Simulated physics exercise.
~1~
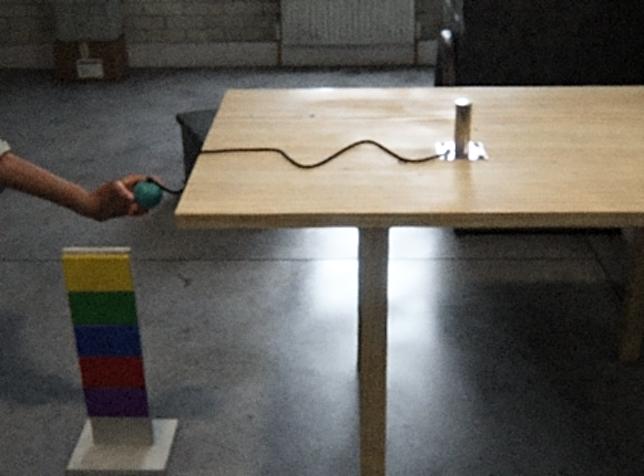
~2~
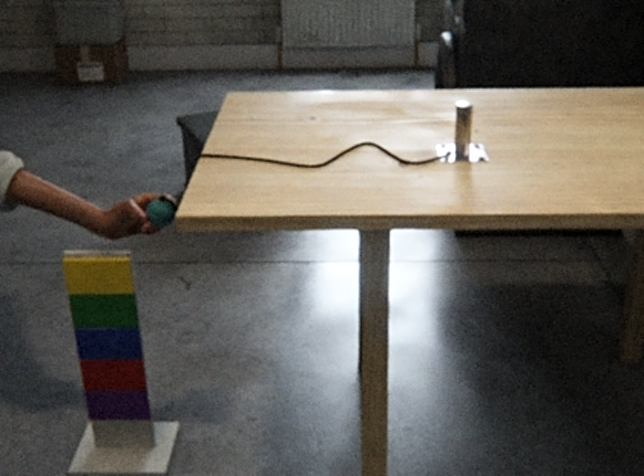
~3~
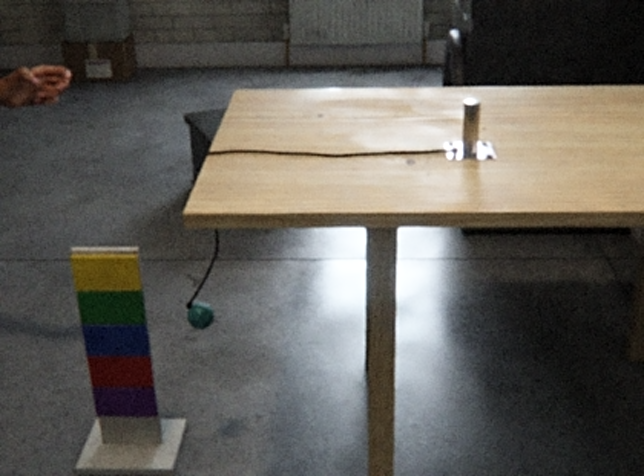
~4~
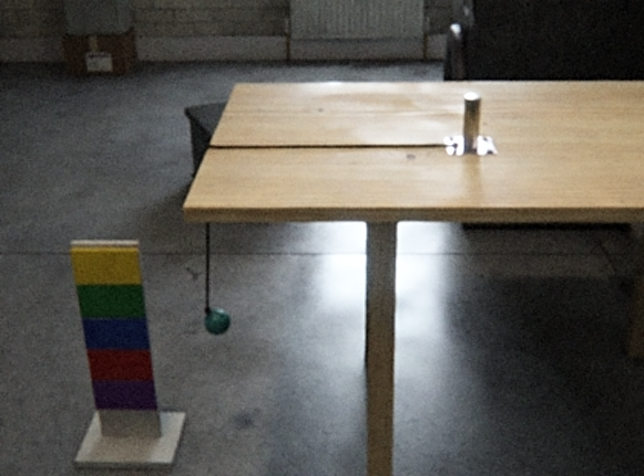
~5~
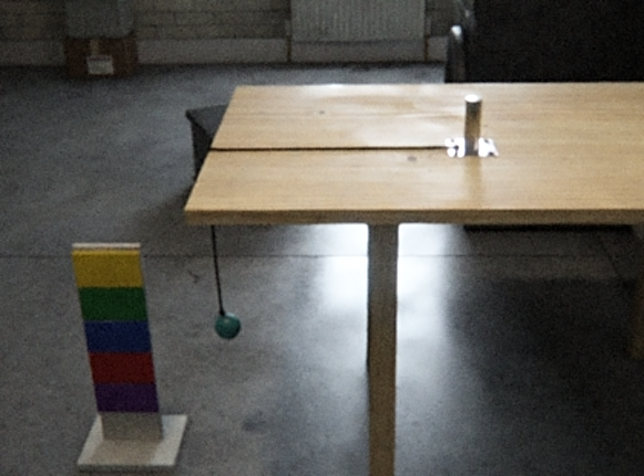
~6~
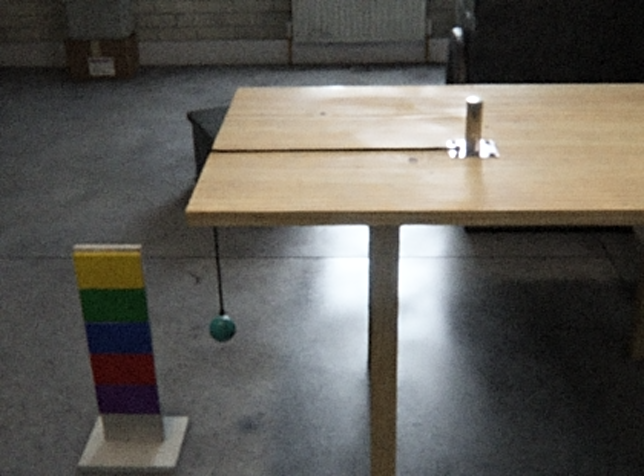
Turquoise ball on a dark cord dropping from a hand off a table edge, swaying slightly and hanging level with the blue band.
